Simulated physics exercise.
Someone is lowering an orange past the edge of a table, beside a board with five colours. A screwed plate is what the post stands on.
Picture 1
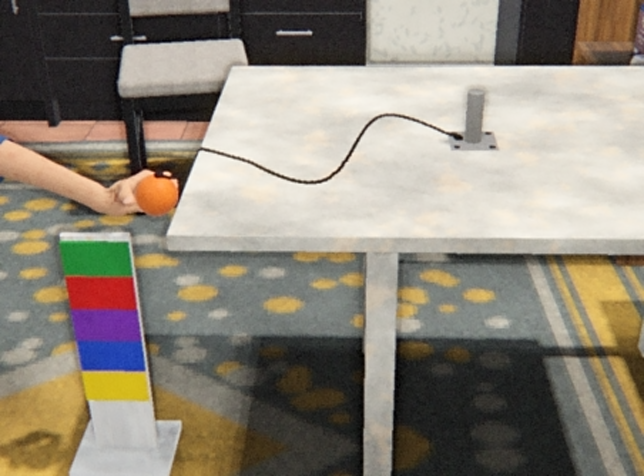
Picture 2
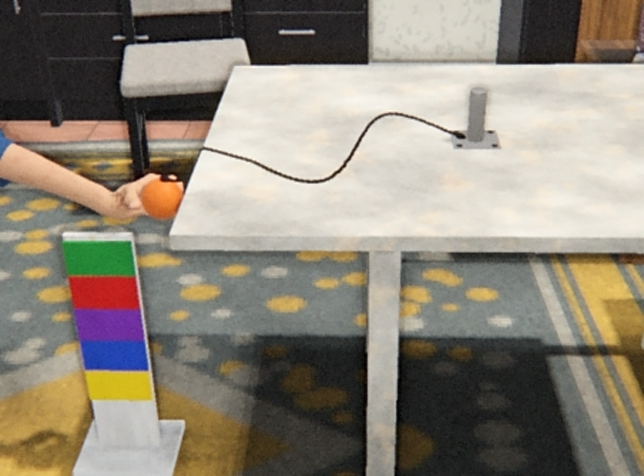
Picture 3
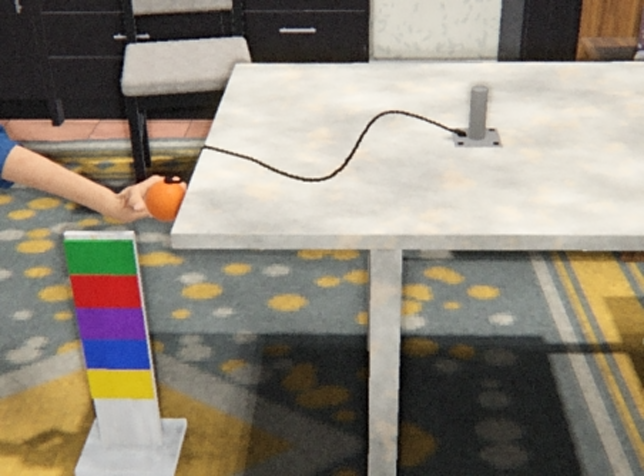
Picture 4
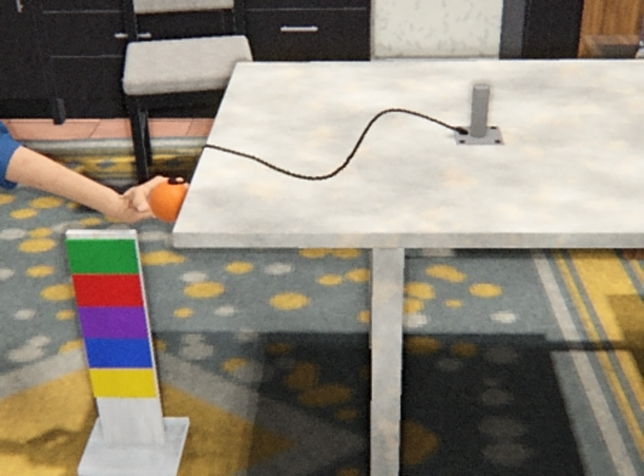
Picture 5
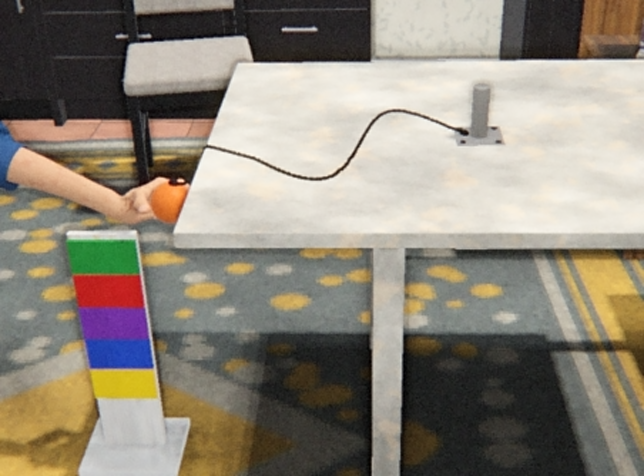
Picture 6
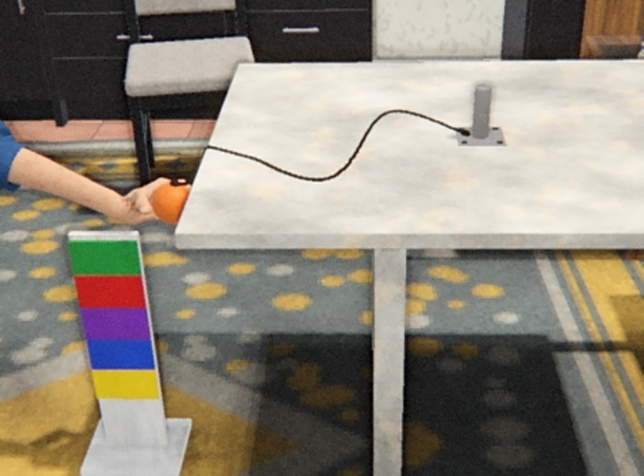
The video shows a hand holding an orange ball at the left edge of a pale table, beside a board with five coloured bands, while a dark cord curves across to a post; the hand and ball shift slightly right.
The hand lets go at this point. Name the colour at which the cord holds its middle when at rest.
Blue.
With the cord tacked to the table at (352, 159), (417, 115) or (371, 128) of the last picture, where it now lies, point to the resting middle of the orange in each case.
In order: (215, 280), then (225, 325), then (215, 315).
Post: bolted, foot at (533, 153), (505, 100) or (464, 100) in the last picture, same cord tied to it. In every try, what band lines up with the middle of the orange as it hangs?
Purple, purple, blue.
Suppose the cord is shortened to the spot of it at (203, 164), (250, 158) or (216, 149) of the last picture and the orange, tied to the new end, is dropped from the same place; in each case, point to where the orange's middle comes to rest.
Roughly (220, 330), (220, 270), (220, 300).
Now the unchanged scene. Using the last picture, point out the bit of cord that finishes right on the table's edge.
At (341, 171), roughly.
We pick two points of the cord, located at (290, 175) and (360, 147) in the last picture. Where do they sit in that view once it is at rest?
You'll find the first mark at (214, 198) and the second mark at (265, 139).
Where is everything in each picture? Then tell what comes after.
Orange (157, 195); green (96, 261); red (101, 294); purple (106, 326); blue (111, 358); yellow (116, 387), in the first frame.
Orange (162, 199); cord through (433, 125) (373, 122) (350, 157) (297, 180) (232, 156), in the second frame.
Orange (166, 201), in the third frame.
Orange (170, 201); cord through (436, 121) (376, 118) (353, 154) (300, 177) (235, 153), in the fourth frame.
Orange (171, 203), in the fifth frame.
Orange (173, 203); cord through (438, 122) (378, 119) (355, 155) (302, 178) (237, 154), in the sixth frame.
A little later, orange near (195, 341); level with blue.
Next, orange near (252, 337); level with blue.
Later still, orange near (218, 350); level with blue.
When it is over, orange near (231, 348); level with blue. Its centre hangs level with the blue band.
